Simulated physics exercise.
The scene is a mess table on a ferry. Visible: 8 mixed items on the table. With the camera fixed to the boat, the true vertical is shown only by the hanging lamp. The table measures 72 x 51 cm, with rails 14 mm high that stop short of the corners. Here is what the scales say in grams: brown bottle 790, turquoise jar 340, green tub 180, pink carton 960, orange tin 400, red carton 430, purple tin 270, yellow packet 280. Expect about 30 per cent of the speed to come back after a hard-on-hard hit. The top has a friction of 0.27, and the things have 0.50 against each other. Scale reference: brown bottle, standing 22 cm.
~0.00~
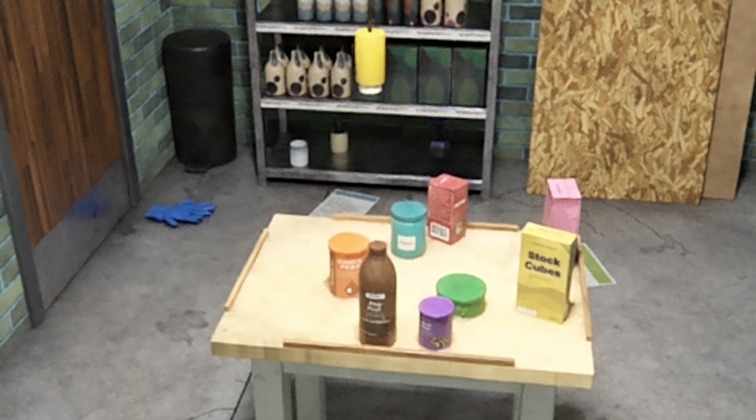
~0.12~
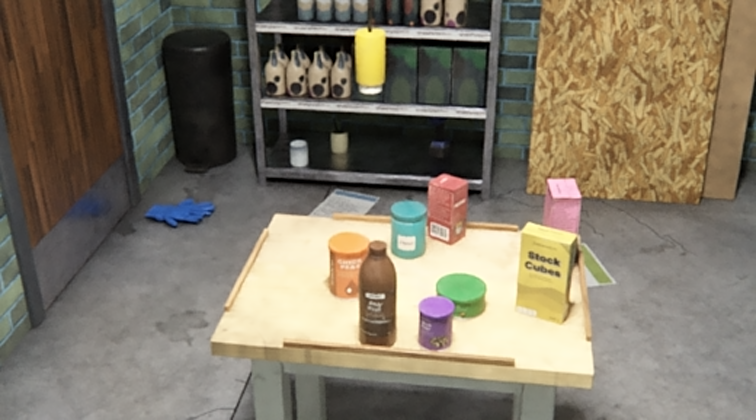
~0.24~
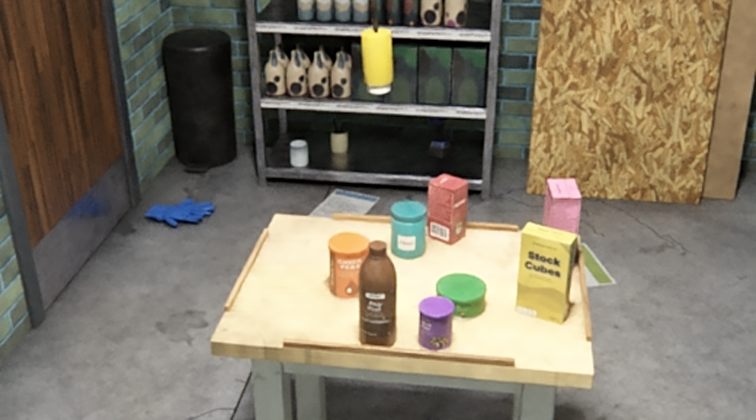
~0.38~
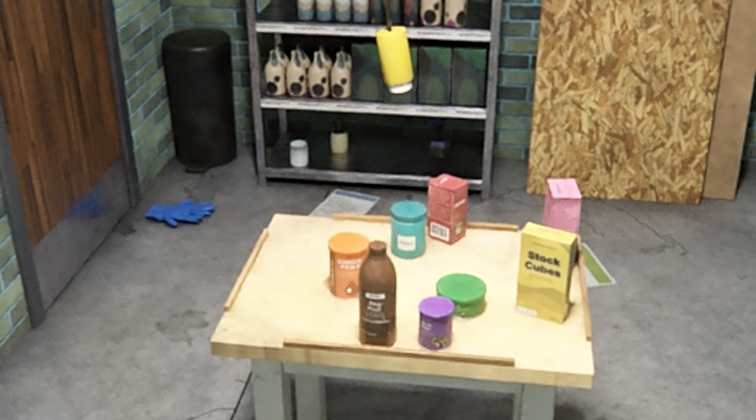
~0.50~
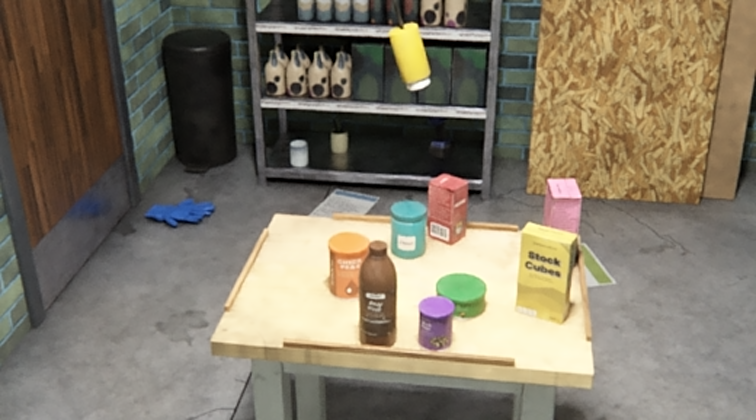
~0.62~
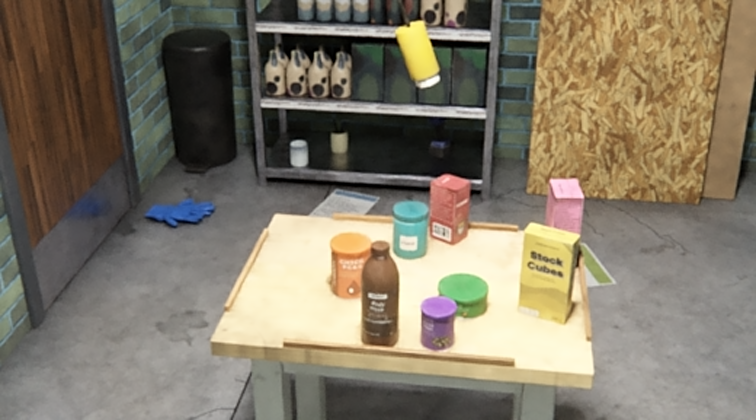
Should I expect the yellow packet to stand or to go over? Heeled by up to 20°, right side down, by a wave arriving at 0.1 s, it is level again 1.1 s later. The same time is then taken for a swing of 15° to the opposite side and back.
Expect it to stand.
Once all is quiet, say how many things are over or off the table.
The tally is 0.
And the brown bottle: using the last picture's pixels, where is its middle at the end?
End point: Approx. (412, 296).
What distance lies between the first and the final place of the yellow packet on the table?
3 cm.
After 0.72 s, heel 19°, right side down; yellow packet moved 2 cm near (554, 275); pink carton moved 2 cm; red carton moved 2 cm.
After 0.82 s, heel 16°, right side down; yellow packet moved 3 cm near (561, 275); pink carton 4° off its base; red carton moved 4 cm.
After 0.92 s, heel 10°, right side down; yellow packet moved 3 cm near (560, 276); red carton moved 6 cm; brown bottle moved 6 cm.
After 1.62 s, heel 13°, left side down; yellow packet moved 3 cm near (560, 276); red carton moved 7 cm; brown bottle moved 7 cm.
In the end (2.8 s), not toppled but over 5 cm from the start, brown bottle, turquoise jar, green tub, red carton and purple tin; the other 3 under 5 cm from the start. At the end, from the last picture's camera, yellow packet near (559, 276).
